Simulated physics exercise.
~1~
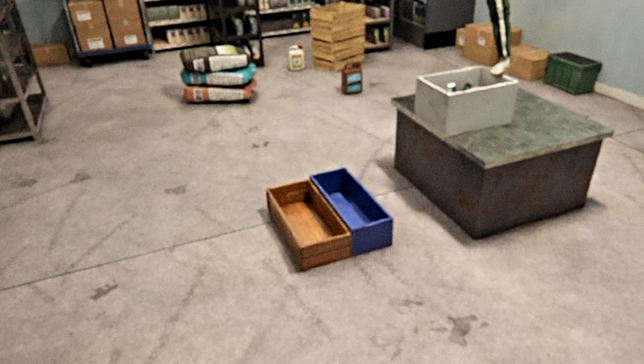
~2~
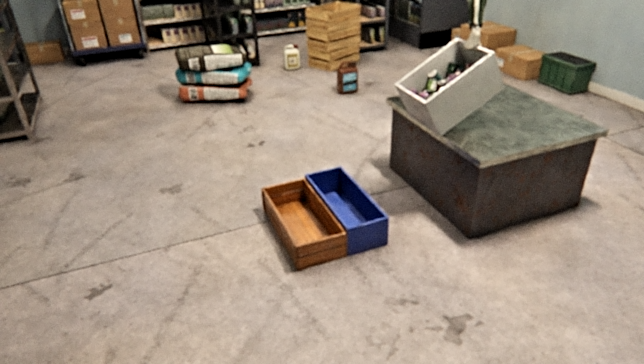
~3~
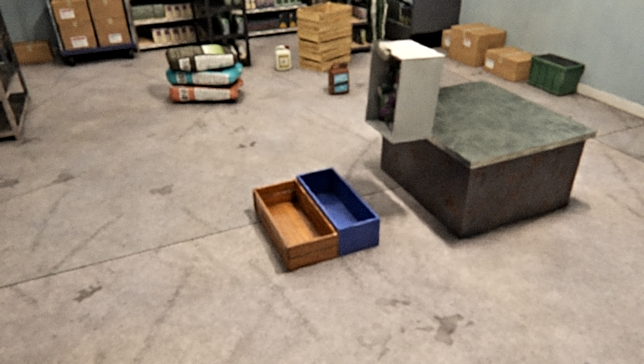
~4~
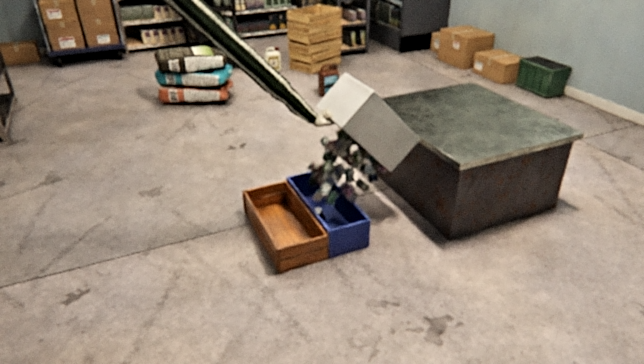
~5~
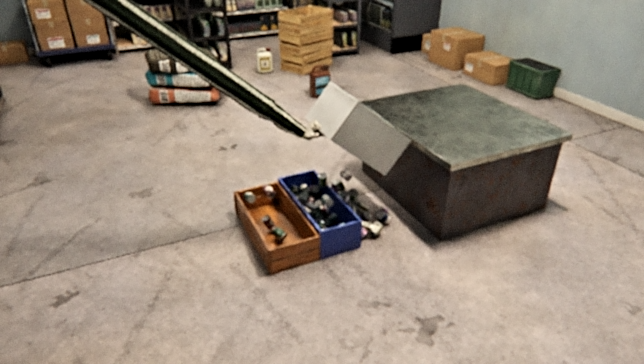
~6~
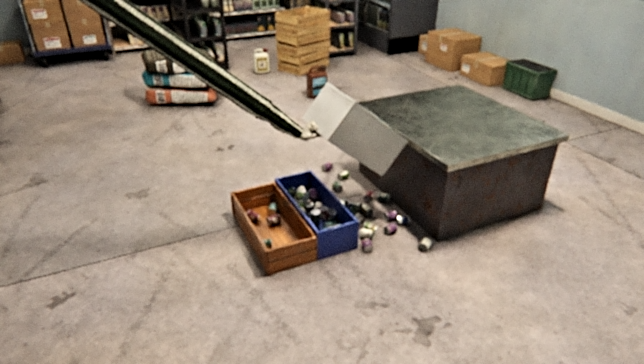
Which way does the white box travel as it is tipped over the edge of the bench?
The white box moves to the left, going over the bench edge towards the blue tub and wooden bin.
